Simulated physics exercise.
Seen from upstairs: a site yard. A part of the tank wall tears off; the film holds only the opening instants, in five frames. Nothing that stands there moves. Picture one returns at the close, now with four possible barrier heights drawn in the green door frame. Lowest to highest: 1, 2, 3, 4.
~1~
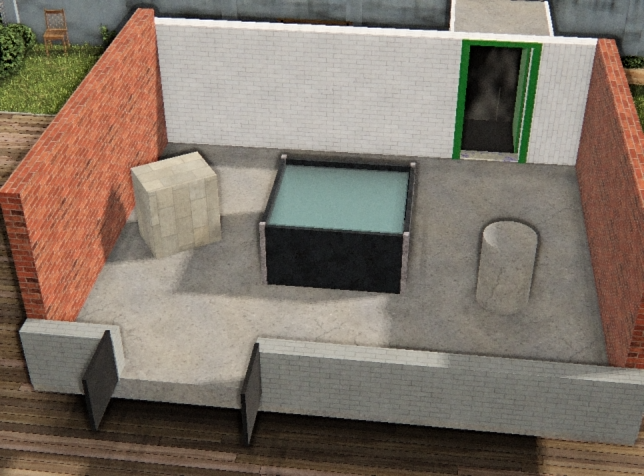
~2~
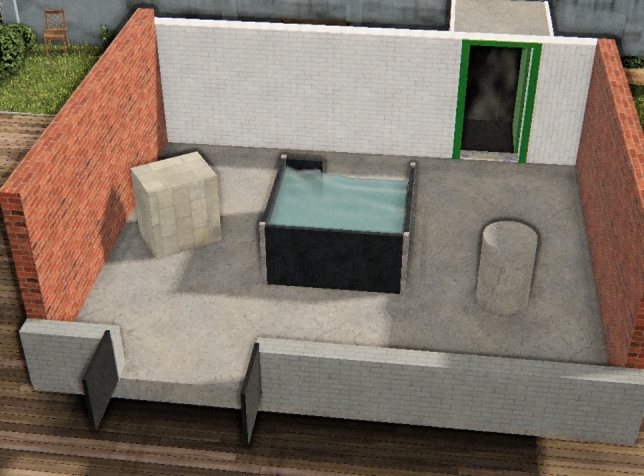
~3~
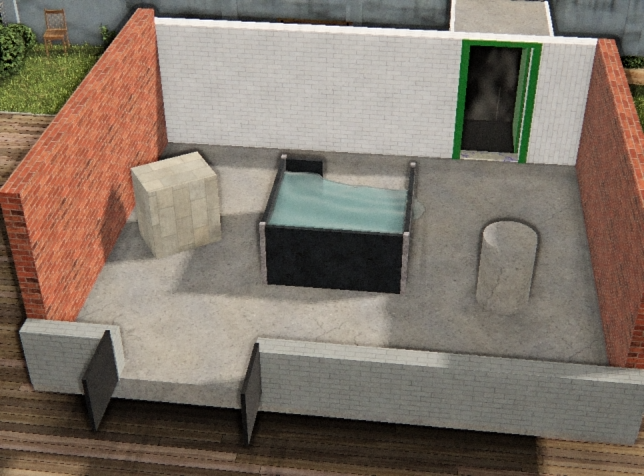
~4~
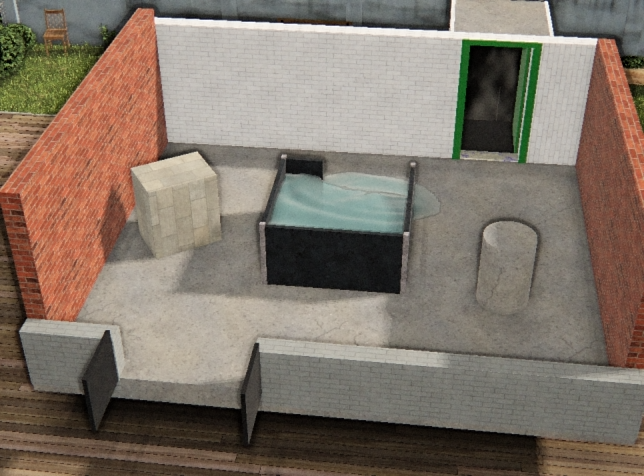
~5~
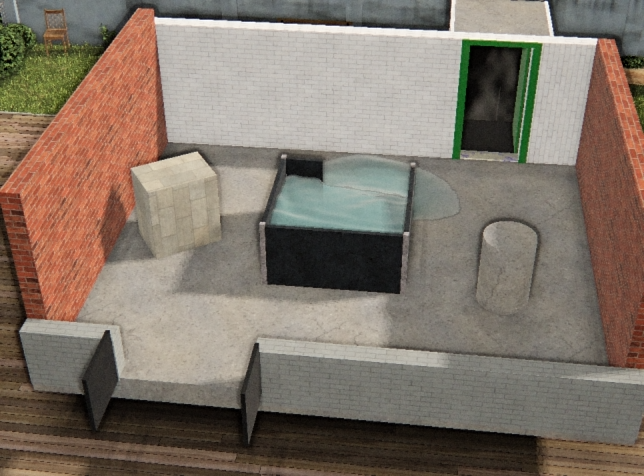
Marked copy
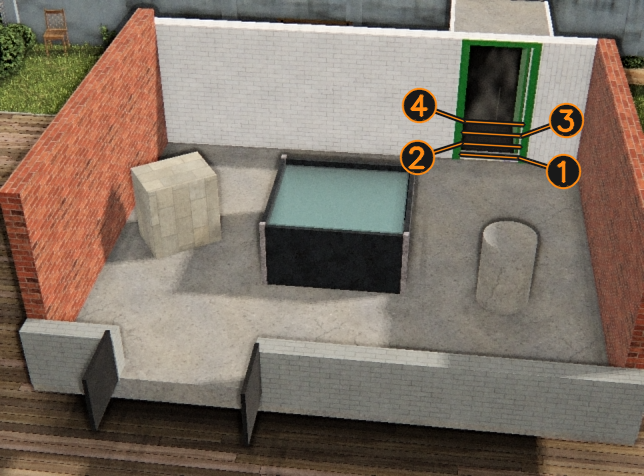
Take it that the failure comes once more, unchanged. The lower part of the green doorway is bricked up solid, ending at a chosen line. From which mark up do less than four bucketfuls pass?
Line 2.
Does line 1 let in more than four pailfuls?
Yes, it does.
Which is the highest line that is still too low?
It is 1.
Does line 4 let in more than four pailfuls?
No.
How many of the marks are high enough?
Three.
On the marked copy, 1 at (489, 156); 2 at (491, 145); 3 at (492, 134); 4 at (493, 123); from the bottom up 1, 2, 3, 4.
With 1, about 8 bucketfuls get in.
With 2, a splash gets over, under a bucket.
With 3, nothing gets over.
With 4, nothing gets over.
